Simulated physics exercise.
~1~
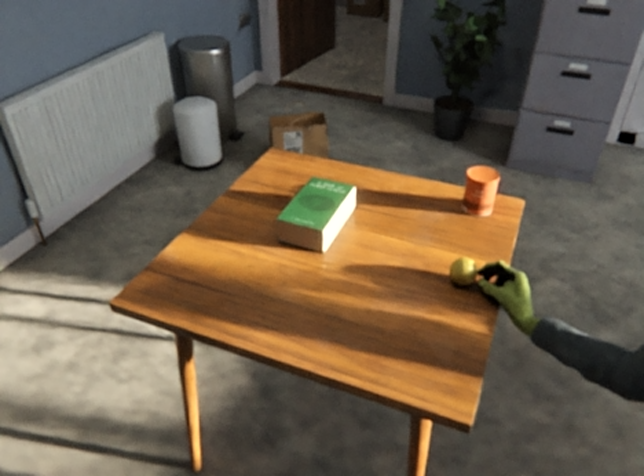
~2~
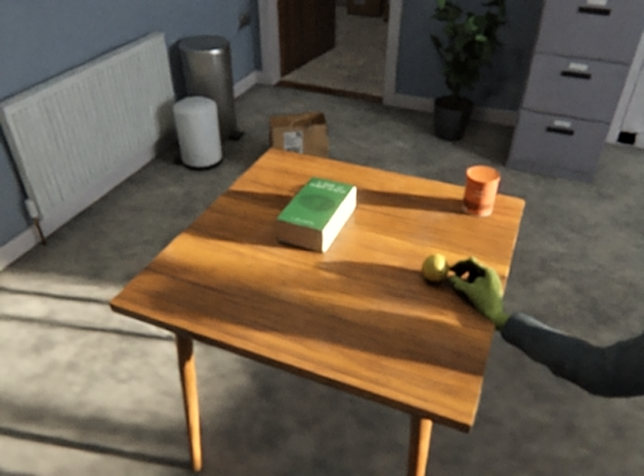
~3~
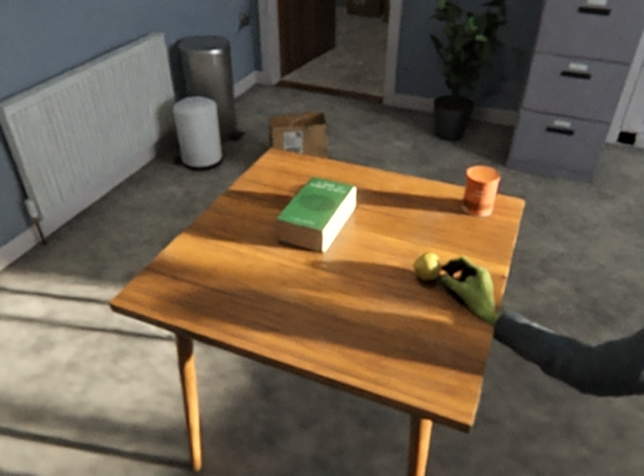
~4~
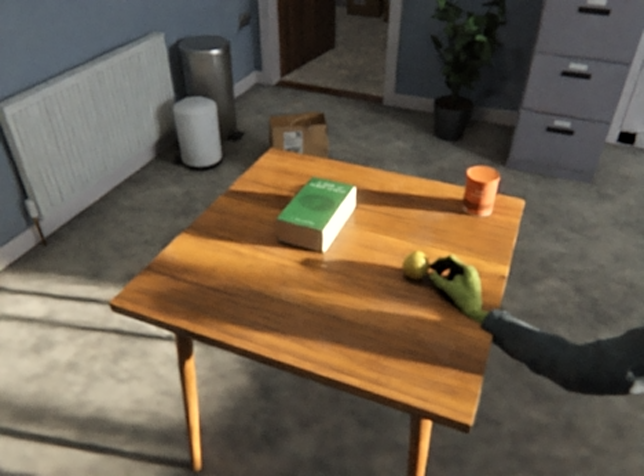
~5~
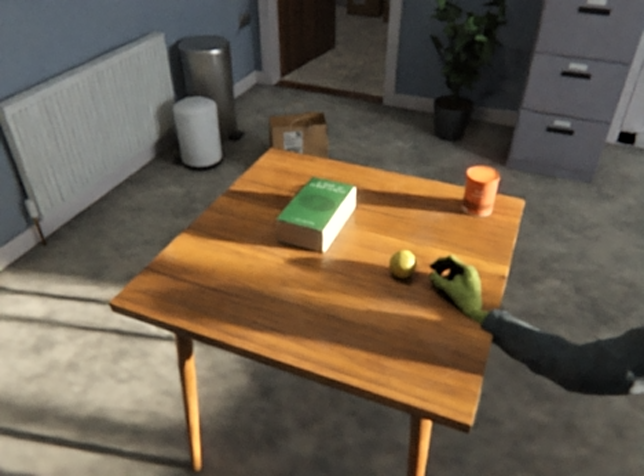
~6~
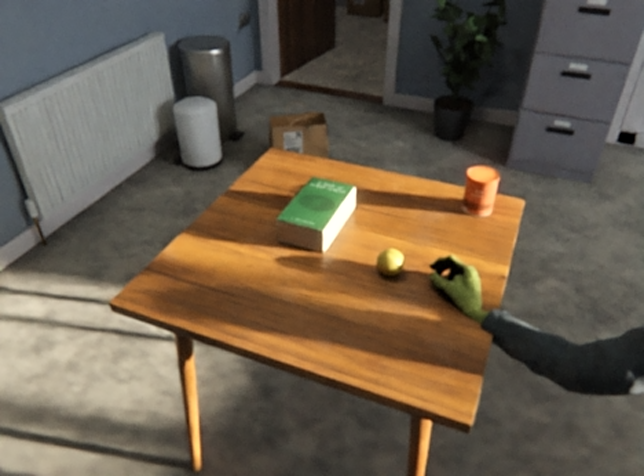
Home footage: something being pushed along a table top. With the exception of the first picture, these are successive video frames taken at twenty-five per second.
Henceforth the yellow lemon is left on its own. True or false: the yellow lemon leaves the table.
True.
Then, 0.20 s on from there, yellow lemon shifted well along near (328, 255).
Then, 0.60 s on from there, yellow lemon shifted well along near (216, 240).
Then, 0.90 s on from there, yellow lemon now off the table.
Then, 1.20 s on from there, things are still on the move.
In the end, off the table, yellow lemon.
